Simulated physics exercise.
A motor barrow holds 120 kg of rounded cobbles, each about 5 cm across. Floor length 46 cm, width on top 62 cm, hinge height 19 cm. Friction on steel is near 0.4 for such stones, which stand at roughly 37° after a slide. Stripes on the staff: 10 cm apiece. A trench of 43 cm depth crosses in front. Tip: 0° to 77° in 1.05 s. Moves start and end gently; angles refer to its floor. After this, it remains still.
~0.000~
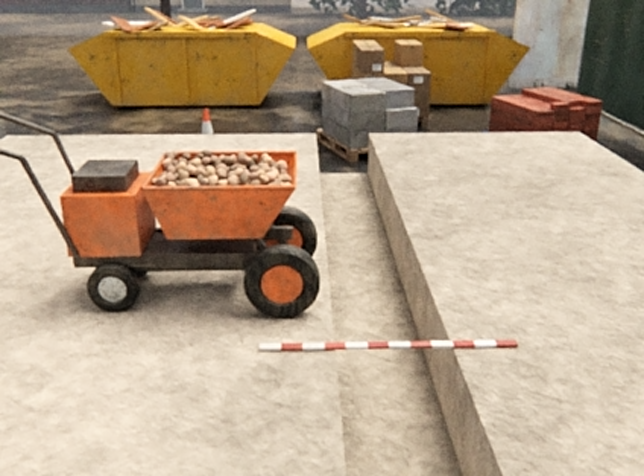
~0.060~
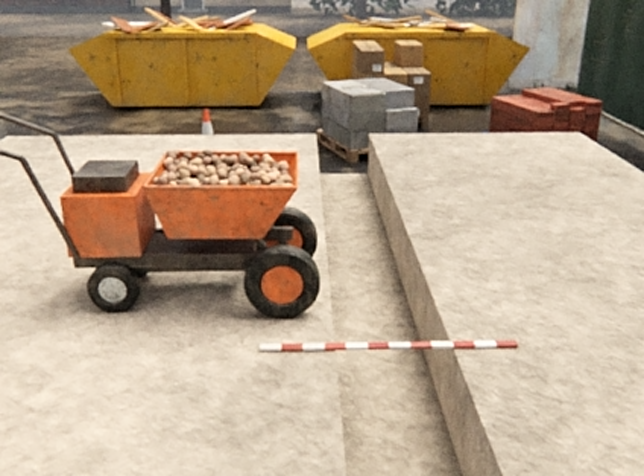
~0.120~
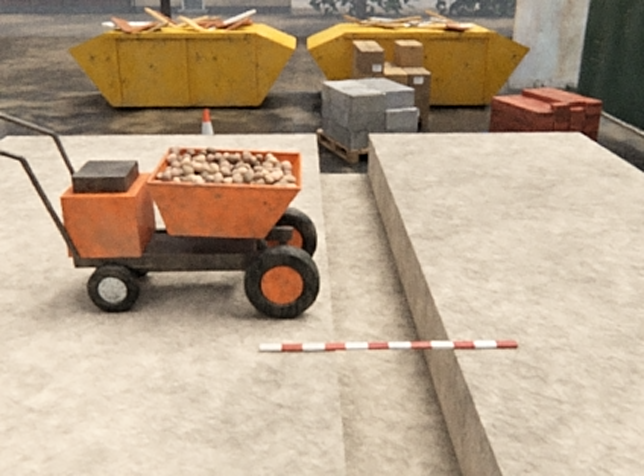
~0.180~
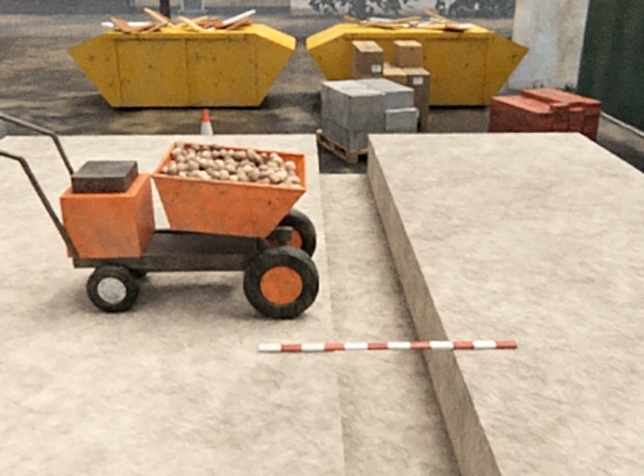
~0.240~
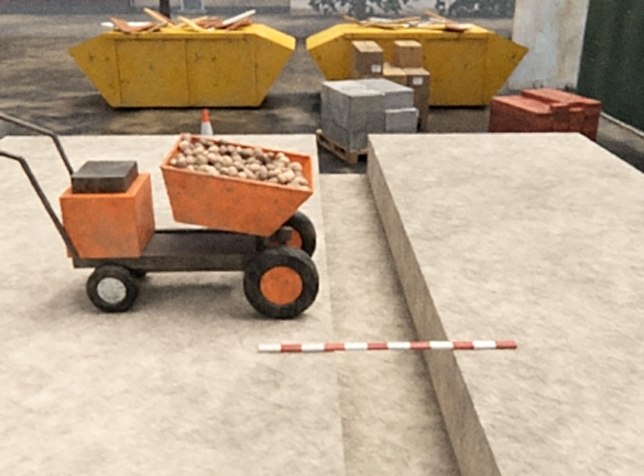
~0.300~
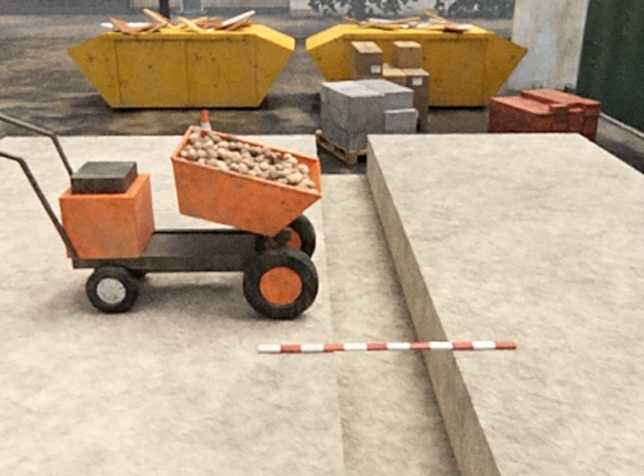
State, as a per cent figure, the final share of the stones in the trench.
The final share is about 78 per cent.
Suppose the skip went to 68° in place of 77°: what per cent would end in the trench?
Then roughly 75 percent.
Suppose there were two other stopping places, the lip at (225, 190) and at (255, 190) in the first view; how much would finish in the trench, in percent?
First spot about 100, second spot about 100 per cent.
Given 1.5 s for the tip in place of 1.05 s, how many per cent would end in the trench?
Estimate: About 85 %.
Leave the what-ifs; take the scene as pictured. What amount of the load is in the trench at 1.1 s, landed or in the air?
35 per cent or so by then.
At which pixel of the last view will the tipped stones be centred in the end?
Their middle ends up near (404, 347).
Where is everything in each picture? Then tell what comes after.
The first picture shows lip at (295, 187), floor tilted 0°, highest stones at (201, 161).
The second picture shows lip at (297, 188), floor tilted 1°, highest stones at (198, 160); the stones move at 0.2 m/s on average.
In the third picture, the skip is at 3°, its lip at (300, 189); the top of the load is at (189, 158); the stones move at 0.4 m/s on average.
The fourth picture shows lip at (306, 190), floor tilted 6°, highest stones at (188, 154); the stones move at 0.5 m/s on average.
In the fifth picture, the skip is at 10°, its lip at (313, 193); the top of the load is at (193, 147); the stones move at 0.7 m/s on average.
In the sixth picture, the skip is at 15°, its lip at (322, 196); the top of the load is at (200, 140); the stones move at 0.8 m/s on average.
After 0.8 s the floor is at 65°; 100 % in the skip; the foremost stones are at (384, 233).
After 1.1 s the floor is at 77°; 52 % in the skip, 36 % in the trench, 13 % past the trench; the foremost stones are at (475, 285).
After 1.5 s the floor is at 77°; 20 % in the skip, 58 % in the trench, 22 % past the trench; the foremost stones are at (557, 284).
After 3.5 s the floor is at 77°; 0 % in the skip, 78 % in the trench, 22 % past the trench; the foremost stones are at (606, 277).
